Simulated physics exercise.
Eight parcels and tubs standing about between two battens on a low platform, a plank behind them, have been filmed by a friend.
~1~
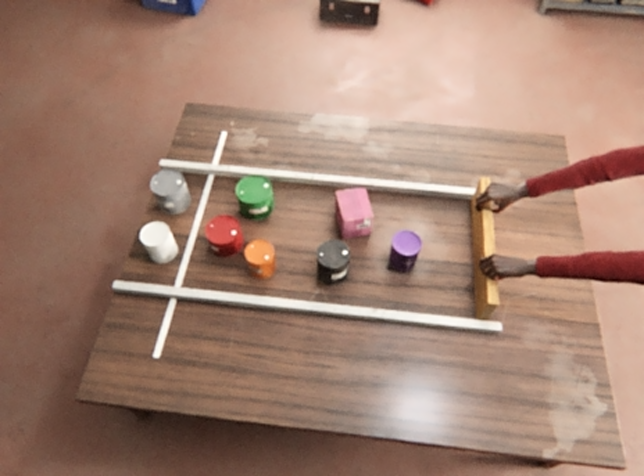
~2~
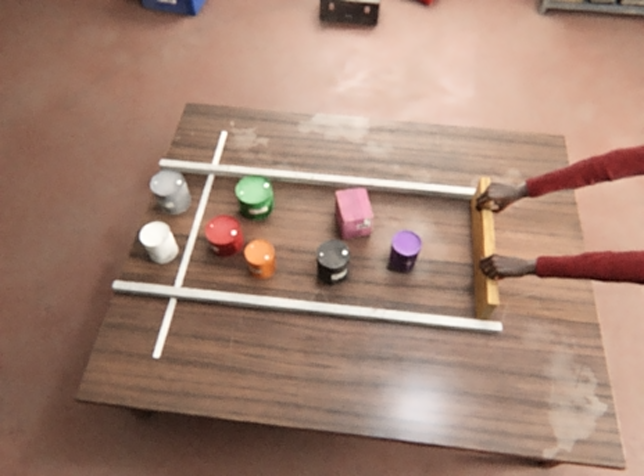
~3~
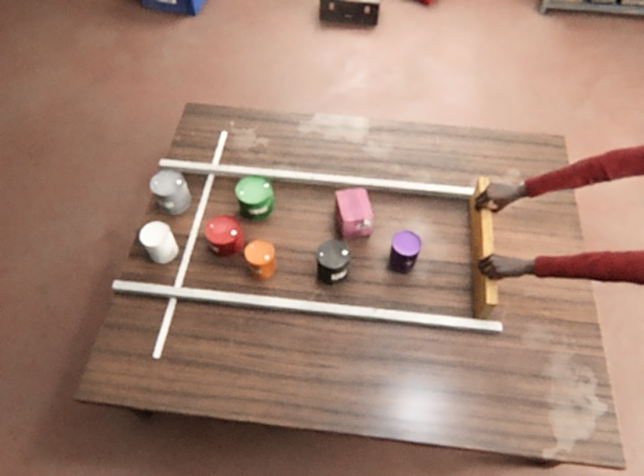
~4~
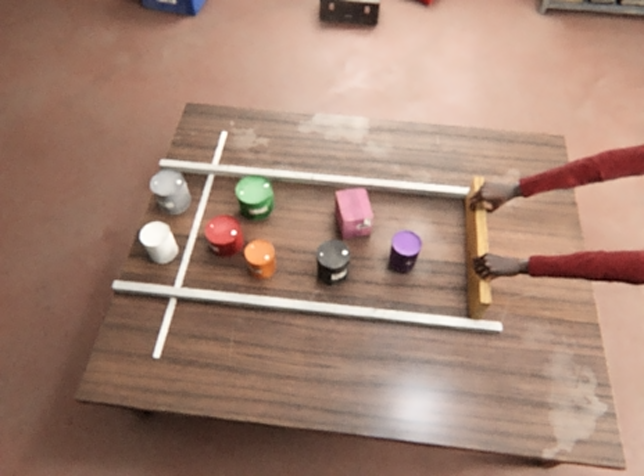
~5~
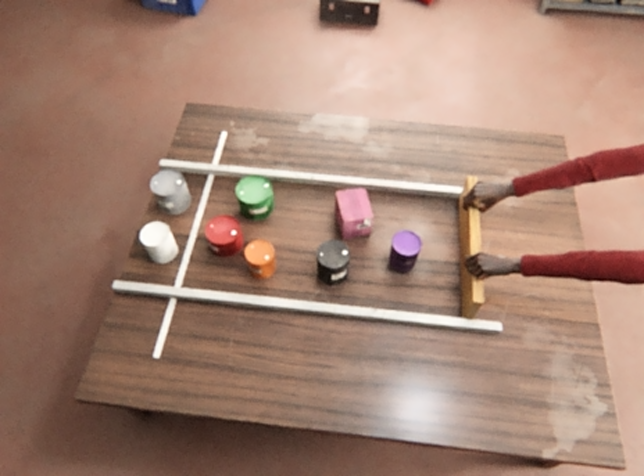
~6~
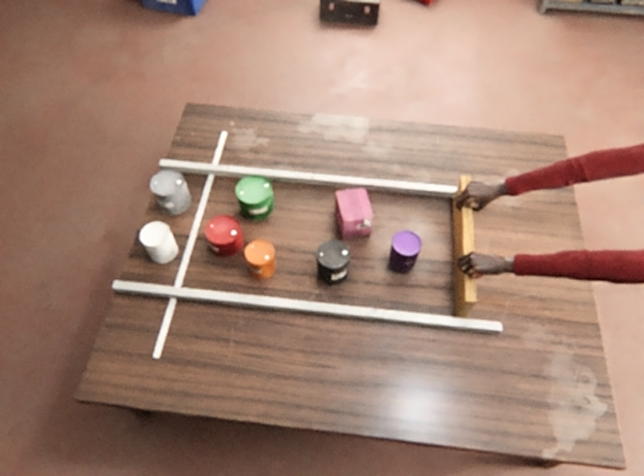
At the start, eight tubs and parcels stand on a low wooden platform, most between two pale battens, with two hands holding a plank upright at the right. The hands stay still briefly, then slide the plank a short way left, while the objects remain unmoved.
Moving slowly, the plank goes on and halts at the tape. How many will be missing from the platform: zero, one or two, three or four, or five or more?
When it halts, one, or two, of them have come off.
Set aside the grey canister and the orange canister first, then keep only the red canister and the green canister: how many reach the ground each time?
Counts - first: 0; second: 1.
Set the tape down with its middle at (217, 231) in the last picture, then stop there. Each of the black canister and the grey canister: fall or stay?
The black canister stays put and the grey canister is gone.
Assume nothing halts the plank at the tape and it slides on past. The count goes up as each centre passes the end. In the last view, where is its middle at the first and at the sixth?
The middle is at about (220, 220), later at about (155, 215).
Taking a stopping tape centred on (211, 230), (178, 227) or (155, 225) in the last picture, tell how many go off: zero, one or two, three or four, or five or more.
First one or two, then at least five, then at least five.
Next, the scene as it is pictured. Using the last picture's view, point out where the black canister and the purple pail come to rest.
In the last picture they sit at about (165, 254) and about (176, 226).
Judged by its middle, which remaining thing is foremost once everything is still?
It's the green canister that ends nearest.
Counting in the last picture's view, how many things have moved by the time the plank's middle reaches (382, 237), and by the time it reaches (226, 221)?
The first number is 1, the next one 8.
Soon after, none off yet; grey canister at rest near (171, 192); white canister at rest near (160, 243); red canister at rest near (225, 236).
By the end, the number that fall off is one or two; fallen, white canister and grey canister.
